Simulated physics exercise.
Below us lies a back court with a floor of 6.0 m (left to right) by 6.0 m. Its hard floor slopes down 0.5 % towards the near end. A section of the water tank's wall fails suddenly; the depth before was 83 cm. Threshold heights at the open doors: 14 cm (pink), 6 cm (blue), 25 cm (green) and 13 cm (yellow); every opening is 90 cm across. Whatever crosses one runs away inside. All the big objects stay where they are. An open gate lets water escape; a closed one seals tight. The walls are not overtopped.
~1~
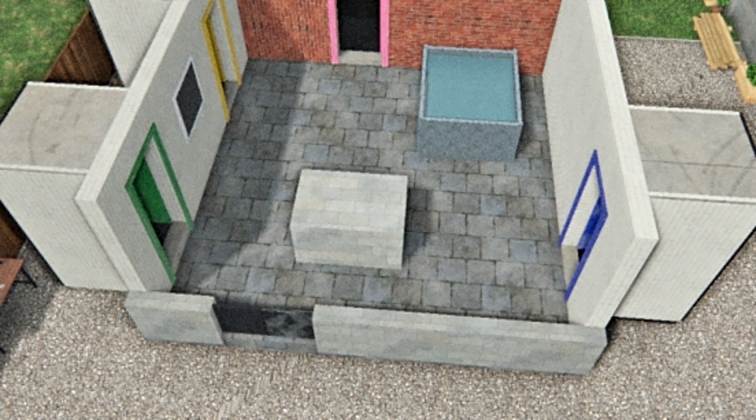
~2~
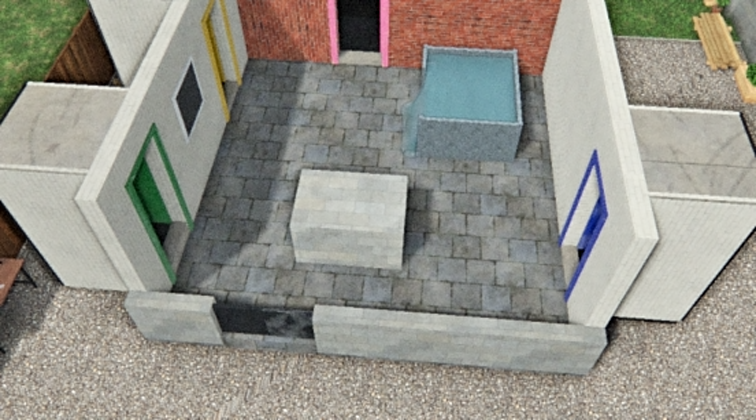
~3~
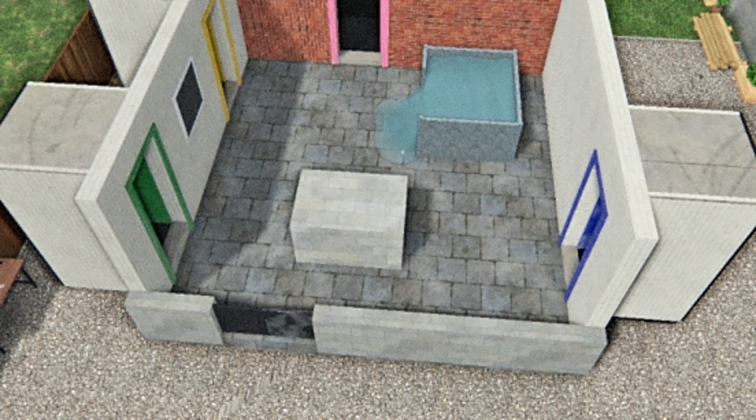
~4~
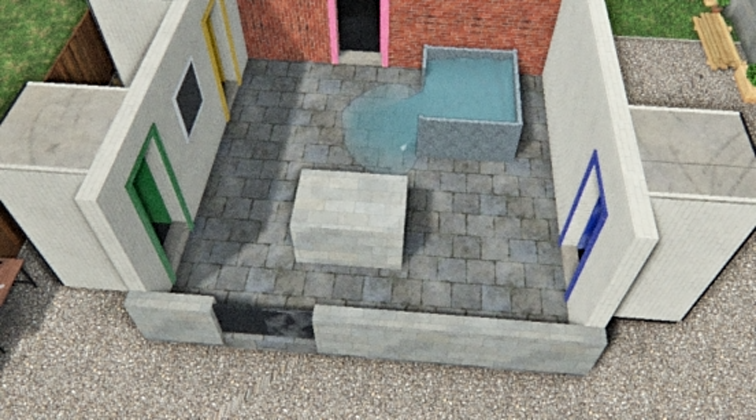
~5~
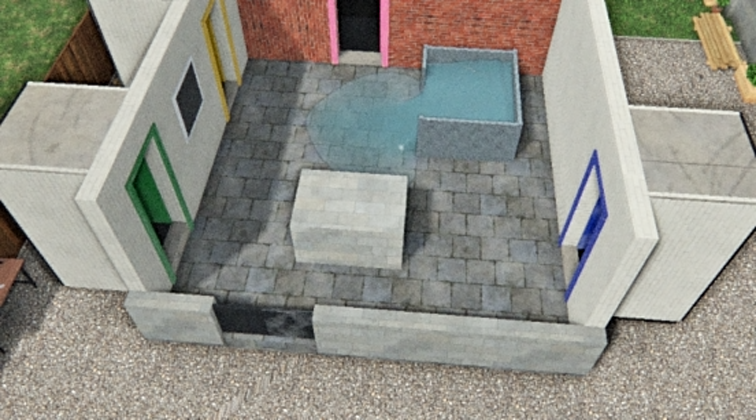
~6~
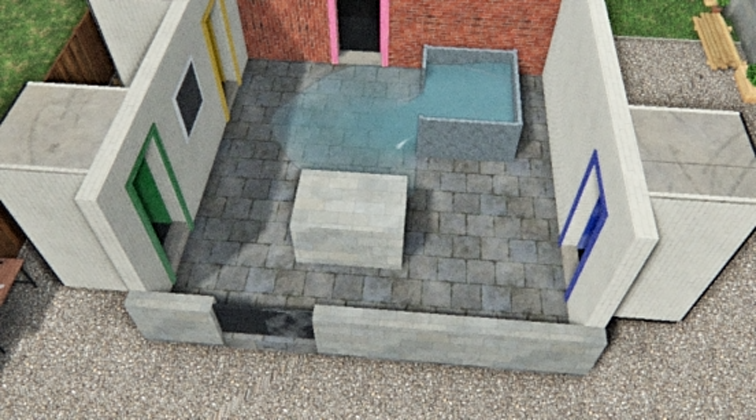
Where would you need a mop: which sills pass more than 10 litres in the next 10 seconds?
The water let in: At the pink door it keeps below the limit; at the blue door it exceeds the limit; at the green door it keeps below the limit; at the yellow door it passes the limit.
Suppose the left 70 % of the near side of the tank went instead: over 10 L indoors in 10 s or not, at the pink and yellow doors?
Against that limit: Pink under, yellow under.
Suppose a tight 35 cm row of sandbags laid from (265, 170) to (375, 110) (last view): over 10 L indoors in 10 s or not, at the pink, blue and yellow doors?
Against that limit: Pink over, blue over, yellow not over.
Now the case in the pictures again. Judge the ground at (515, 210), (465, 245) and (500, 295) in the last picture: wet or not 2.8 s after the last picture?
In turn: Still dry, dry, still dry.
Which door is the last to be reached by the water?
Last comes the blue one.
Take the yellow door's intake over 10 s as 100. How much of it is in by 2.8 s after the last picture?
About 95 per cent.
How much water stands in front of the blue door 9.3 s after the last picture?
About 9.5 cm.
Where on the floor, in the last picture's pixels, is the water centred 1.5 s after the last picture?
Around (351, 133).
Then, 0.7 s after the last picture water covers 40 % of the floor and is deepest (36 cm) near (409, 139); pink door 9 cm at the sill, 0 L in, blue door not reached, green door not reached, yellow door 23 cm at the sill, 27 L in.
Then, 1.5 s after the last picture water covers 45 % of the floor and is deepest (34 cm) near (237, 95); pink door 3 cm at the sill, 0 L in, blue door not reached, green door 21 cm at the sill, 0 L in, yellow door 31 cm at the sill, 105 L in.
Then, 2.8 s after the last picture water covers 55 % of the floor and is deepest (28 cm) near (163, 317); pink door 6 cm at the sill, 0 L in, blue door not reached, green door 11 cm at the sill, 0 L in, yellow door 18 cm at the sill, 180 L in.
Then, 5.3 s after the last picture water covers 80 % of the floor and is deepest (18 cm) near (247, 324); pink door 7 cm at the sill, 0 L in, blue door 10 cm at the sill, 3 L in, green door 12 cm at the sill, 0 L in, yellow door 10 cm at the sill, 189 L in.
Then, 9.3 s after the last picture water covers 100 % of the floor and is deepest (13 cm) near (516, 119); pink door 4 cm at the sill, 0 L in, blue door 9 cm at the sill, 39 L in, green door 10 cm at the sill, 0 L in, yellow door 5 cm at the sill, 189 L in.
